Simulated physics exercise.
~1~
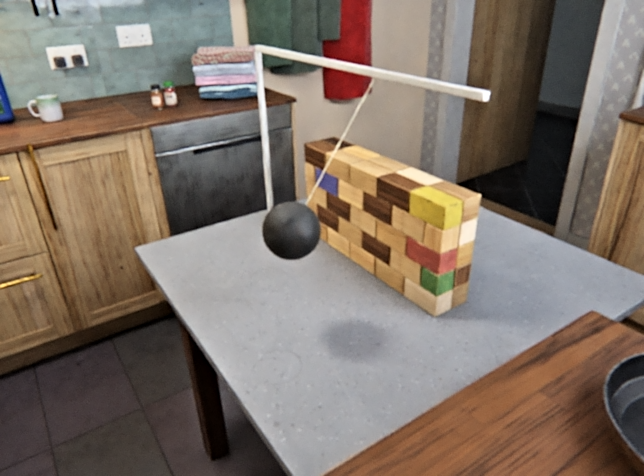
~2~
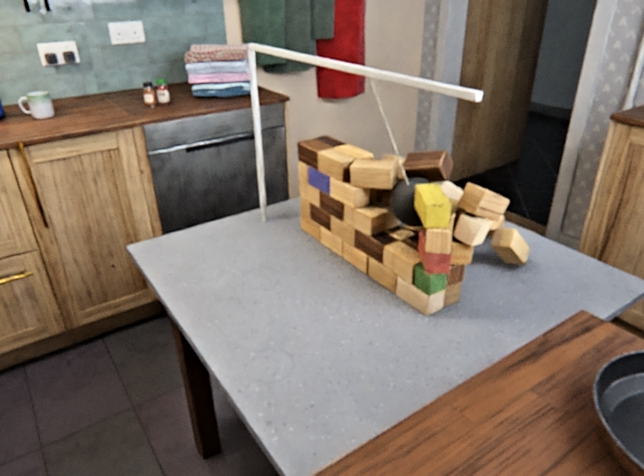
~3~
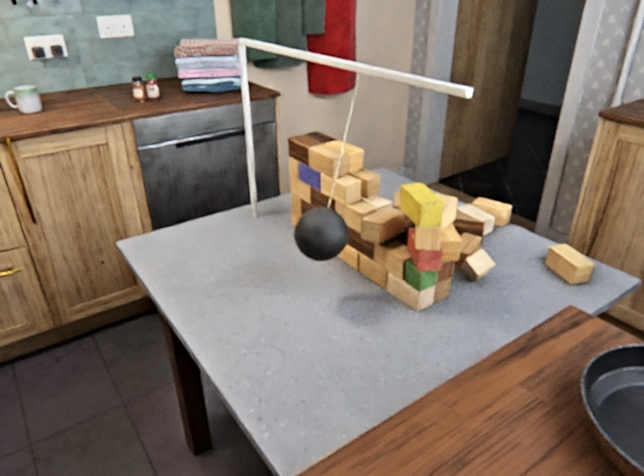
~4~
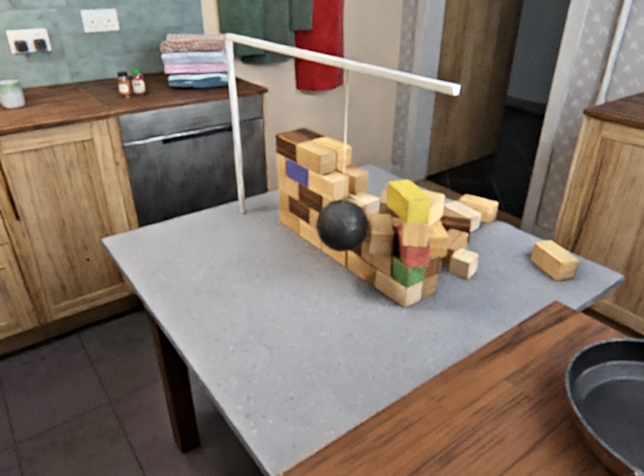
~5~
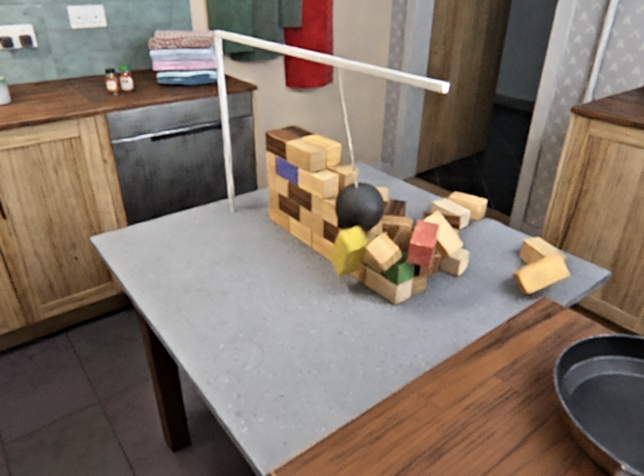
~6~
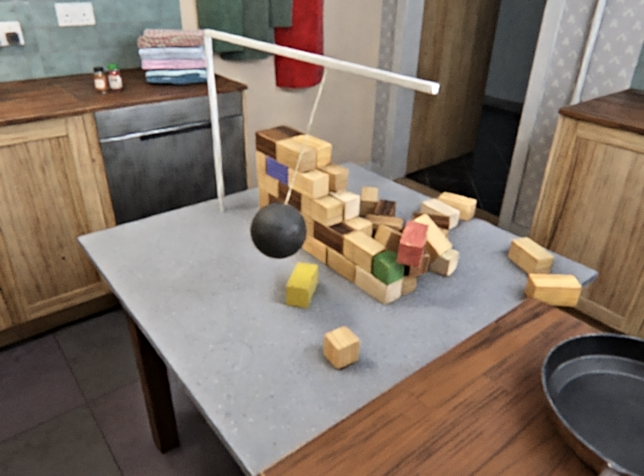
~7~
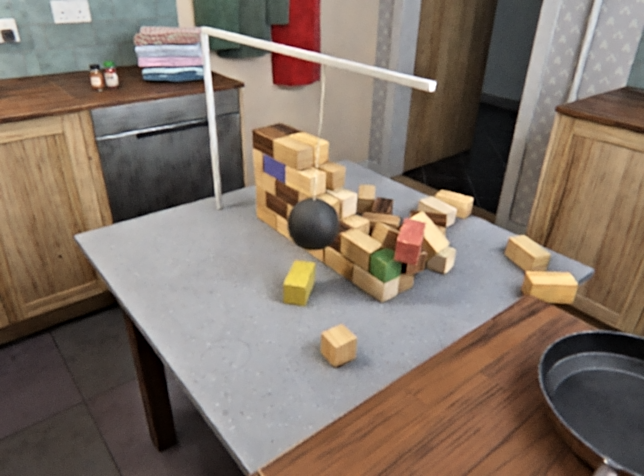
A black ball swings into a wooden block wall, scattering blocks and toppling the yellow one.
